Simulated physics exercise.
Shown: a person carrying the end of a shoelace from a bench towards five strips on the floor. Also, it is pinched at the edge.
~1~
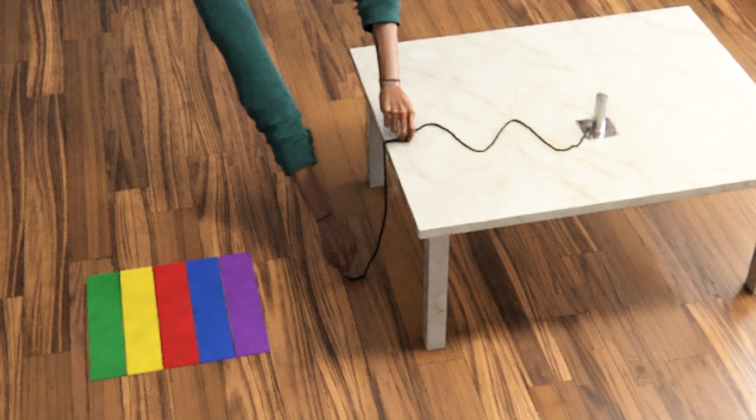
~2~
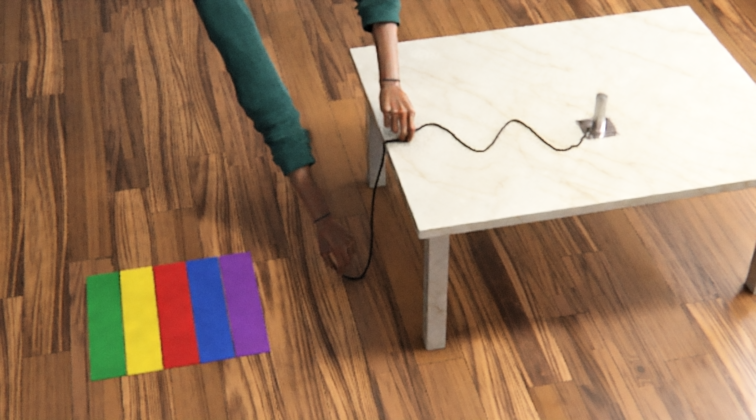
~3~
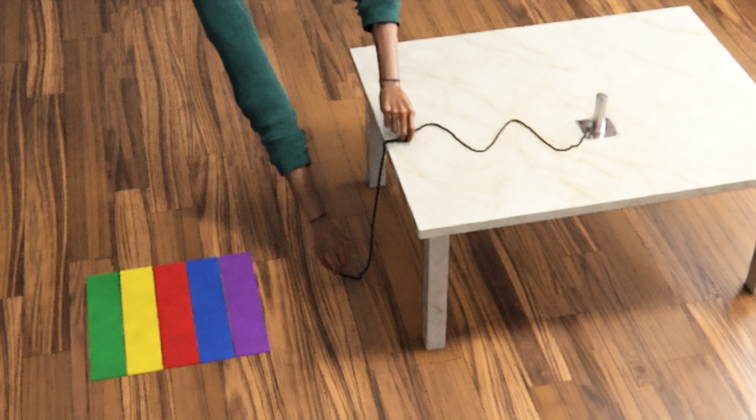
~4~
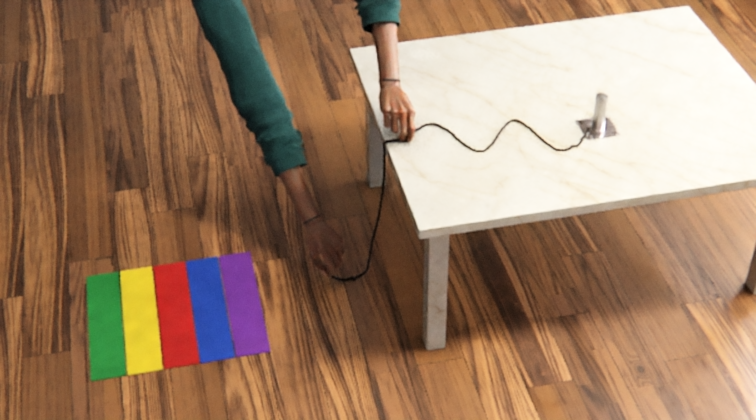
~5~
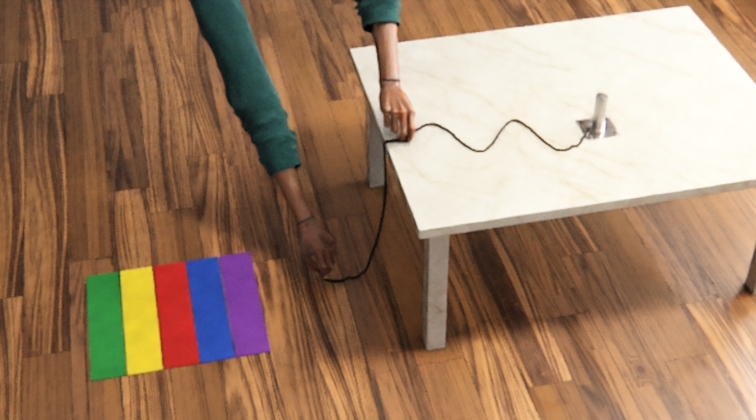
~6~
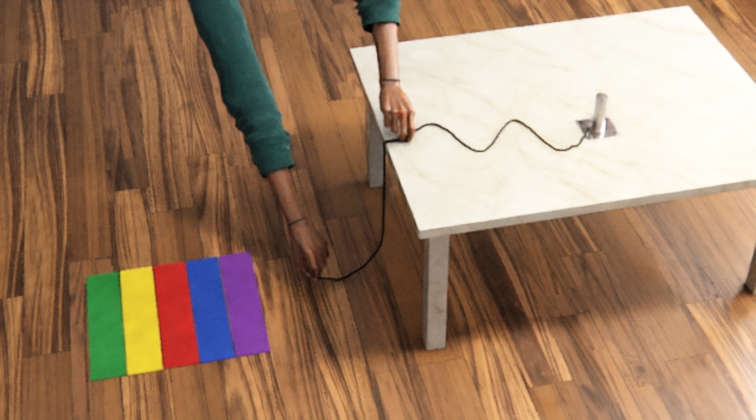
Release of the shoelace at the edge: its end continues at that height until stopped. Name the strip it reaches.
The green strip.
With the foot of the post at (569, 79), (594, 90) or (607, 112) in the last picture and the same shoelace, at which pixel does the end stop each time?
The three places are (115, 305), (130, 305) and (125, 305), in that order.
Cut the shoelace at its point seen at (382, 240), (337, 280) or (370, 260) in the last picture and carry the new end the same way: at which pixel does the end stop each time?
In that order: (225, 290), (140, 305) and (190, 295).
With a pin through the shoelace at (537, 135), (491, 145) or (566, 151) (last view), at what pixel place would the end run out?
Approximately at (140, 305), at (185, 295) and at (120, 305), in that order.
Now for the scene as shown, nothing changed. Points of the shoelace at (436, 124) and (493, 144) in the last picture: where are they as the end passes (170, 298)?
The first goes to (376, 187), the other to (422, 141).
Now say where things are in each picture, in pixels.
End (341, 271); purple (250, 335); blue (215, 341); red (180, 346); yellow (143, 352); green (108, 358), in the first frame.
End (338, 271); shoelace through (570, 148) (510, 121) (464, 144) (404, 138) (374, 195) (370, 258), in the second frame.
End (334, 272), in the third frame.
End (328, 273); shoelace through (570, 148) (510, 121) (464, 144) (404, 138) (382, 194) (370, 259), in the fourth frame.
End (321, 274), in the fifth frame.
End (312, 275); shoelace through (570, 148) (510, 121) (464, 144) (404, 138) (384, 194) (371, 258), in the sixth frame.
Early on, end near (170, 298); over red.
Midway, end near (128, 305); over yellow.
At the end of the slack, end near (103, 308); over green. The end stops over the green strip.
